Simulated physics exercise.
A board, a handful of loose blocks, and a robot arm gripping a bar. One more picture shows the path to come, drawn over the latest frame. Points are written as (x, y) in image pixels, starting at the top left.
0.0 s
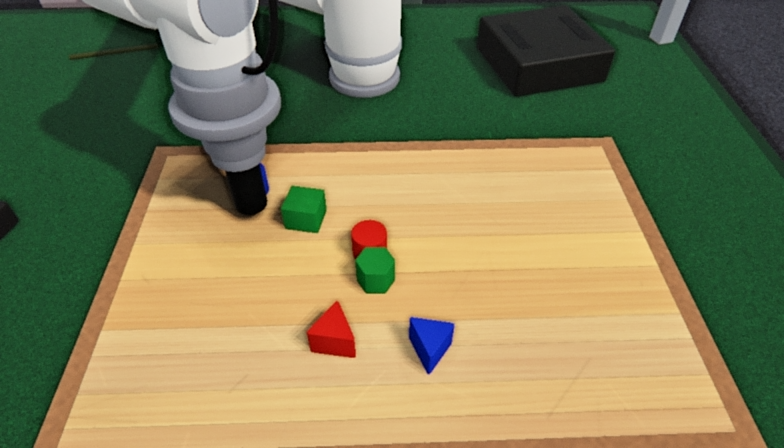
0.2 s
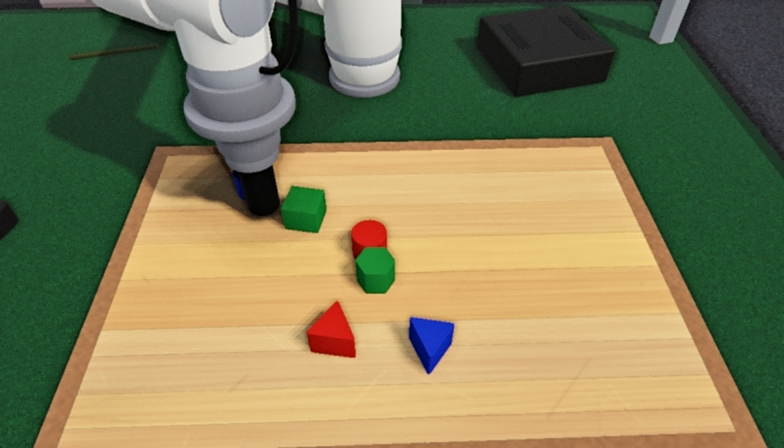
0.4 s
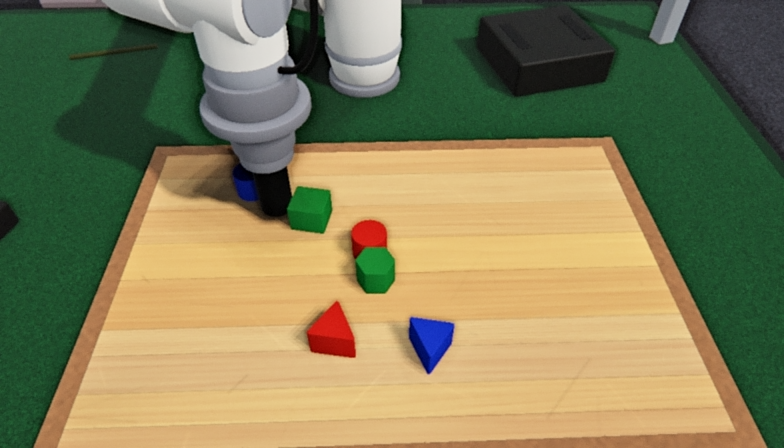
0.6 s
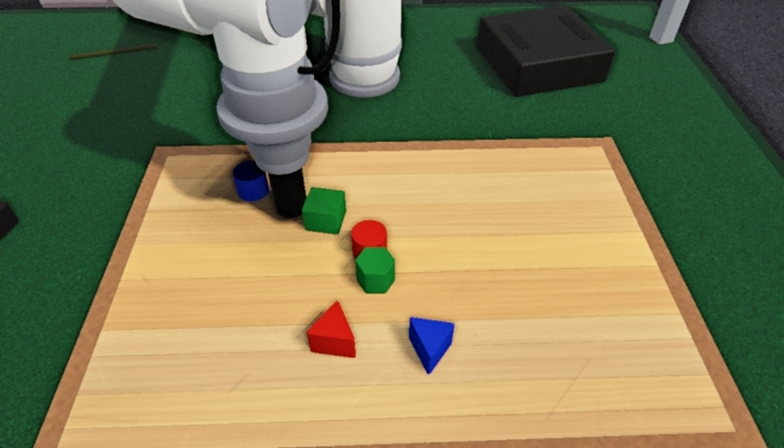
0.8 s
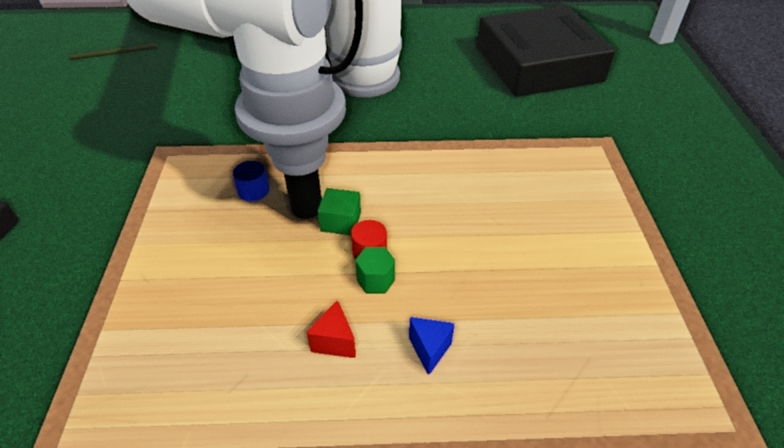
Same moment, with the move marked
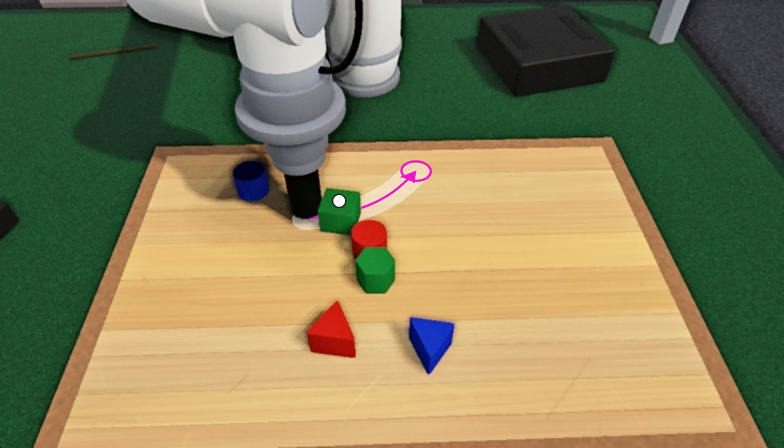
On a wooden board, a robot arm moves a black bar right to the green square block and pushes it rightward.
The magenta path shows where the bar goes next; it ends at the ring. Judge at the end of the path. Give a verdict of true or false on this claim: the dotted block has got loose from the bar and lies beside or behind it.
That claim is true.
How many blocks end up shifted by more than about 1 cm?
Only one of them.
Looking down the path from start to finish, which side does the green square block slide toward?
The green square block goes right.
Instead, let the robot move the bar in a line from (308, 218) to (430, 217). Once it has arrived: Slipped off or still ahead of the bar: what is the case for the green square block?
Still leading.
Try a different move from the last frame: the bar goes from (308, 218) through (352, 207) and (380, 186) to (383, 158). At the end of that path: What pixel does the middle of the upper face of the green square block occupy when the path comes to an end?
In the picture, that point is around (385, 201).
The drawn path runs from (308, 218) over (353, 210) and (391, 194) to (416, 171); the dot is on the green square block.
The first path, step by step. One third of the way, bar at (354, 201); green square block at (384, 201), turned 30° clockwise.
Two thirds of the way, bar at (391, 184); green square block at (394, 201), turned 45° clockwise.
At the end, bar at (417, 162); green square block at (394, 201), turned 45° clockwise; red round block not moved.
